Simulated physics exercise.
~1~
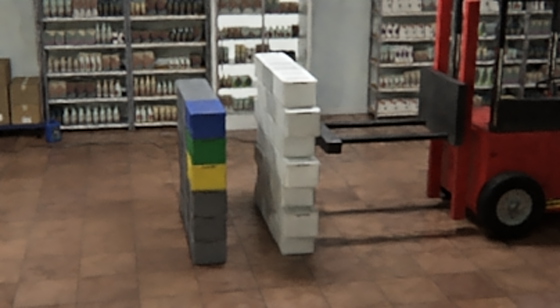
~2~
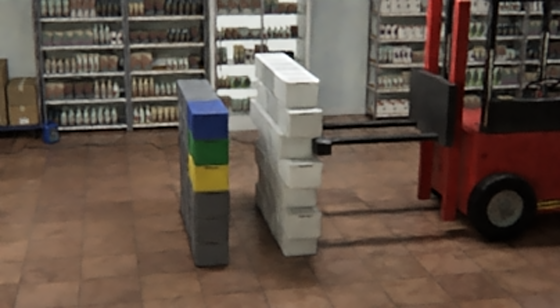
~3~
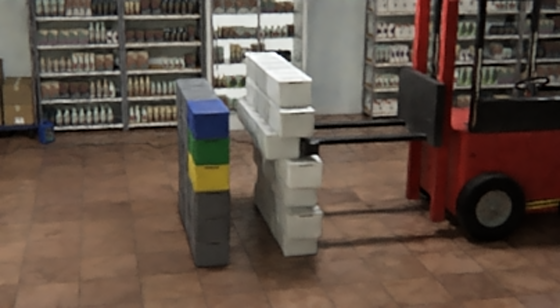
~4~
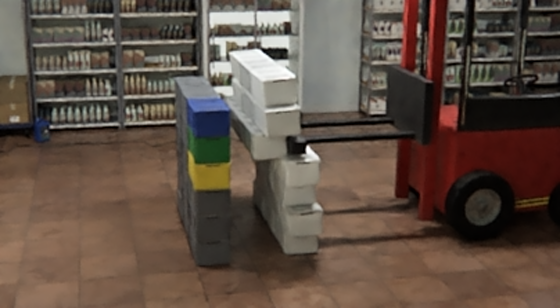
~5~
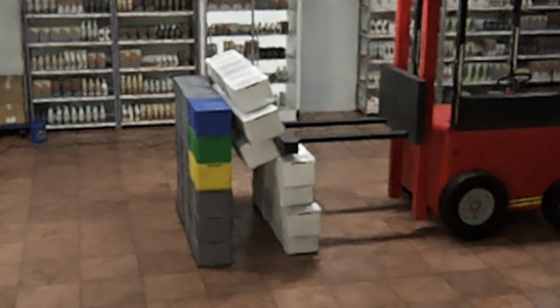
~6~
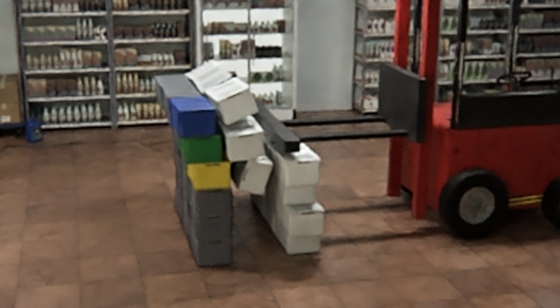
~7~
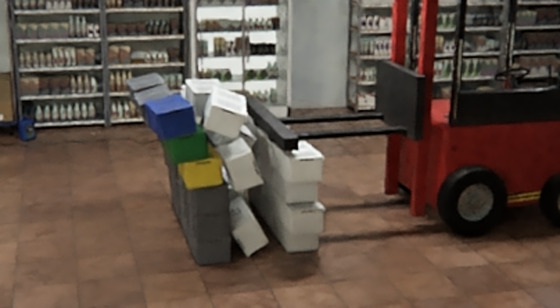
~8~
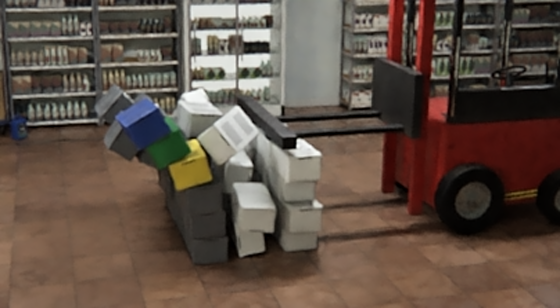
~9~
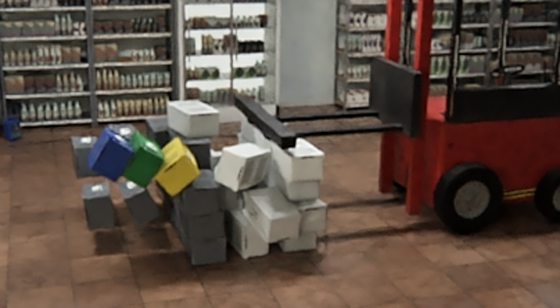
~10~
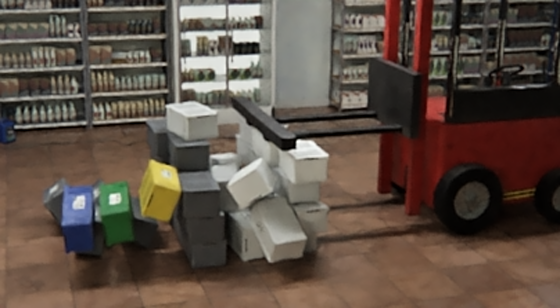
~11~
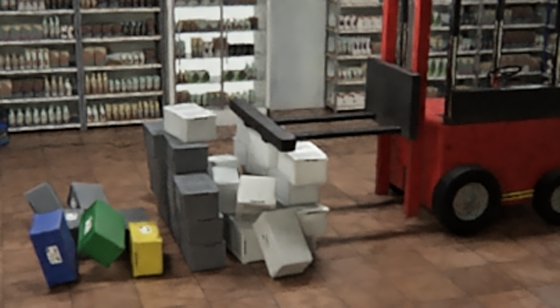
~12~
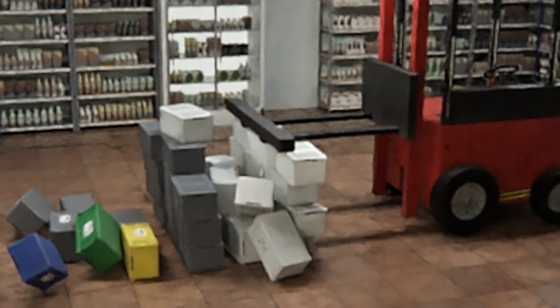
A red forklift pushes white boxes into a second stack, spilling coloured boxes onto the floor.
